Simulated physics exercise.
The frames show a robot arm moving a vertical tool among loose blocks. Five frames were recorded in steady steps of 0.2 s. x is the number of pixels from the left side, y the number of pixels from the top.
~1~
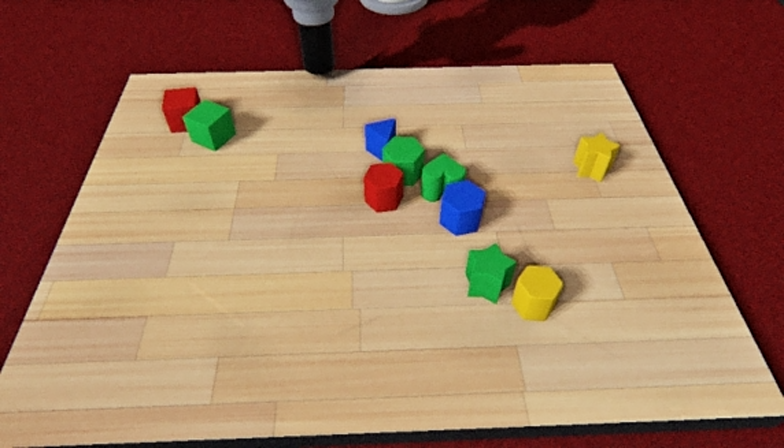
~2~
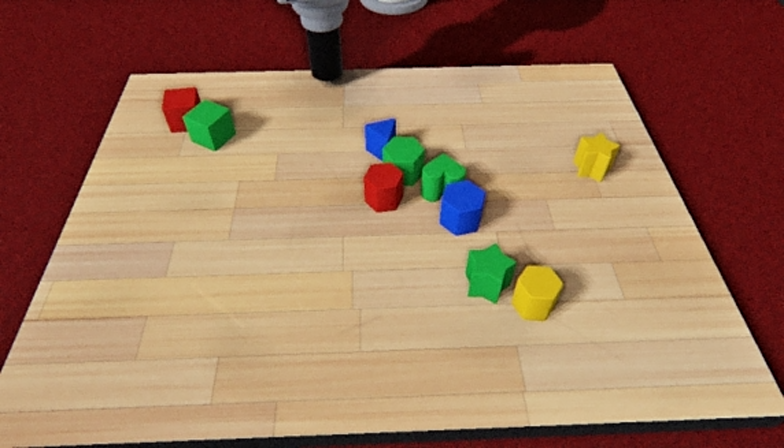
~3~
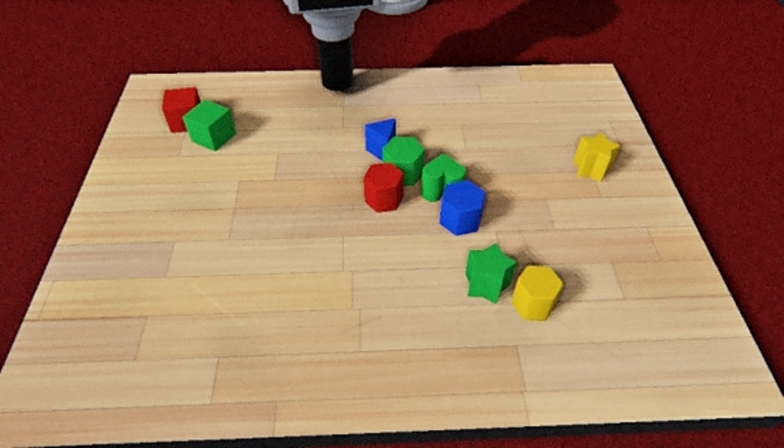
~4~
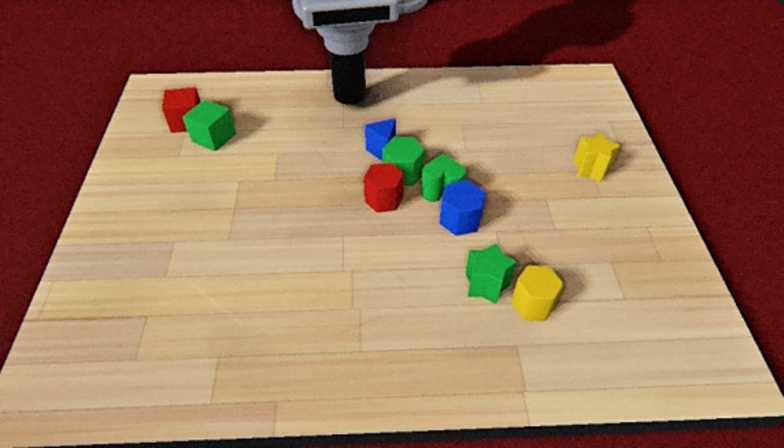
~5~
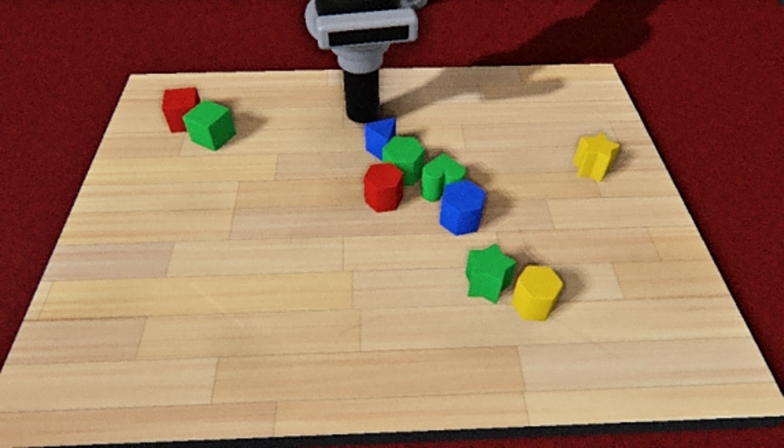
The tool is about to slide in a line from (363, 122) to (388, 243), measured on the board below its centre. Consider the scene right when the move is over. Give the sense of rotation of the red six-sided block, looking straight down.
Rotates clockwise.
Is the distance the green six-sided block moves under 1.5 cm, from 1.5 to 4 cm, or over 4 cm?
I reckon it covers more than 4 cm.
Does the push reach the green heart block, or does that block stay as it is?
If the tool follows that path, the green heart block ends up shifted.
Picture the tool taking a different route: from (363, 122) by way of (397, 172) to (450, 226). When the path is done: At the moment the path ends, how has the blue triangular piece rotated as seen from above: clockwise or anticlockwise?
Top view: Clockwise.
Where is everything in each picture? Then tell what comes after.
The first frame shows lower end of the tool at (319, 66), tops of blocks, blue triangular piece at (383, 127), red six-sided block at (384, 175), green six-sided block at (404, 149), green heart block at (444, 167), blue six-sided block at (464, 195).
The second frame shows tool at (327, 73), blocks as before.
The third frame shows tool at (338, 82), blocks as before.
The fourth frame shows tool at (350, 95), blocks as before.
The fifth frame shows tool at (363, 113), blue triangular piece at (383, 127), red six-sided block at (384, 175), green six-sided block at (404, 149), green heart block at (444, 167), blue six-sided block at (464, 195).
What follows on the original path. One third of the way, tool at (370, 148); blue triangular piece at (391, 146), turned 30° anticlockwise; green six-sided block at (422, 163); green heart block at (456, 172), turned 20° anticlockwise; blue six-sided block at (467, 198).
Two thirds of the way, tool at (378, 188); blue triangular piece at (410, 174), turned 80° anticlockwise; red six-sided block at (387, 199), turned 55° clockwise; green six-sided block at (450, 177), turned 25° anticlockwise; green heart block at (486, 177), turned 40° anticlockwise; blue six-sided block at (479, 208), turned 15° clockwise.
At the end, tool at (387, 234); blue triangular piece at (412, 178), turned 95° anticlockwise; red six-sided block at (400, 249), turned 45° clockwise; green six-sided block at (451, 177), turned 25° anticlockwise; green heart block at (488, 177), turned 40° anticlockwise; blue six-sided block at (479, 208), turned 15° clockwise.
